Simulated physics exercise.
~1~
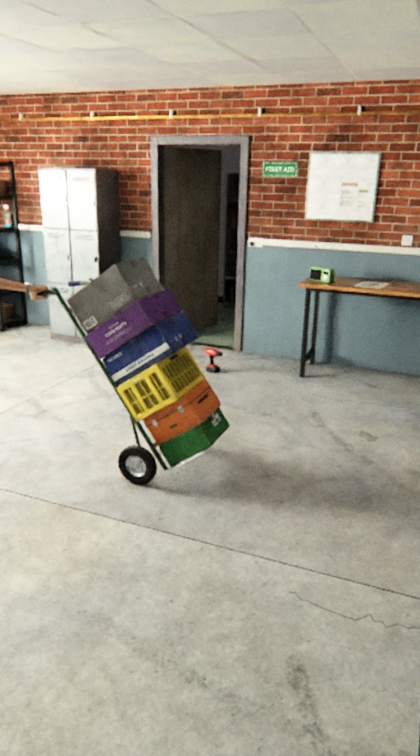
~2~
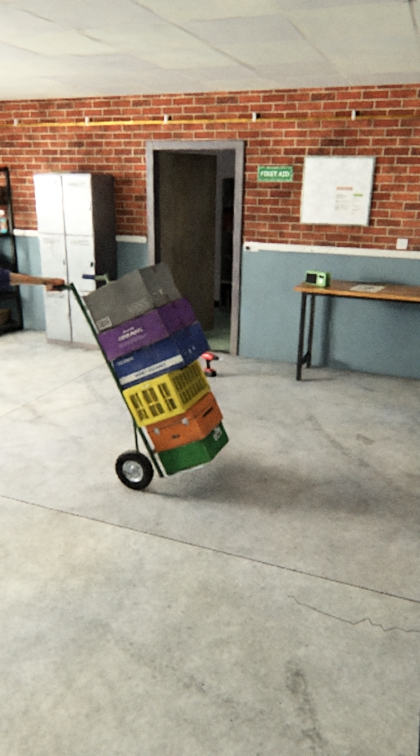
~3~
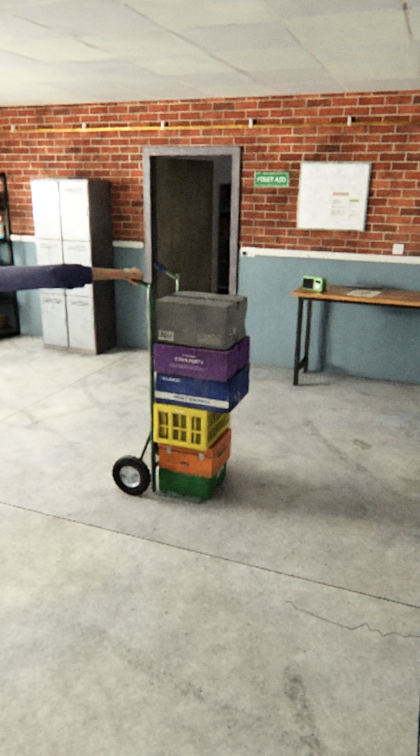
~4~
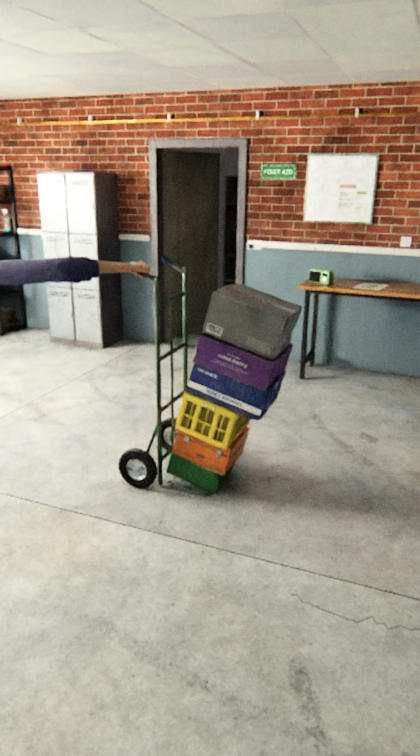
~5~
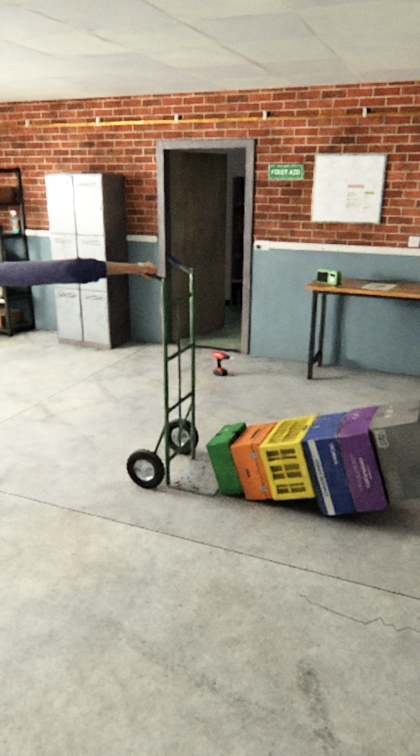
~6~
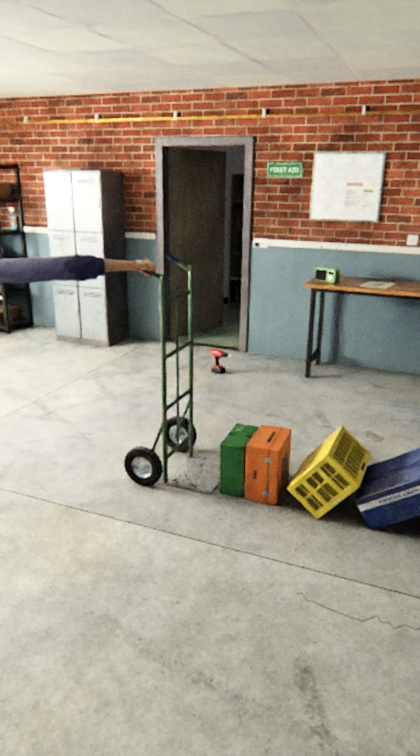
At first, a hand holds a tilted two-wheeled hand truck stacked with a green box, an orange toolbox, a yellow crate, a blue box, a purple parcel and a grey box on top. The arm swings the truck upright in a room with a brick wall and an open door. As the truck stands straight, the stack keeps tipping to the right, away from the frame. The whole column topples over toward the floor, stretching out in a row. Finally, the green box lies on its side near the empty upright truck, the orange toolbox beside it, the yellow crate tilted farther right, and the blue box at the edge of view, with the grey and purple ones out of sight.
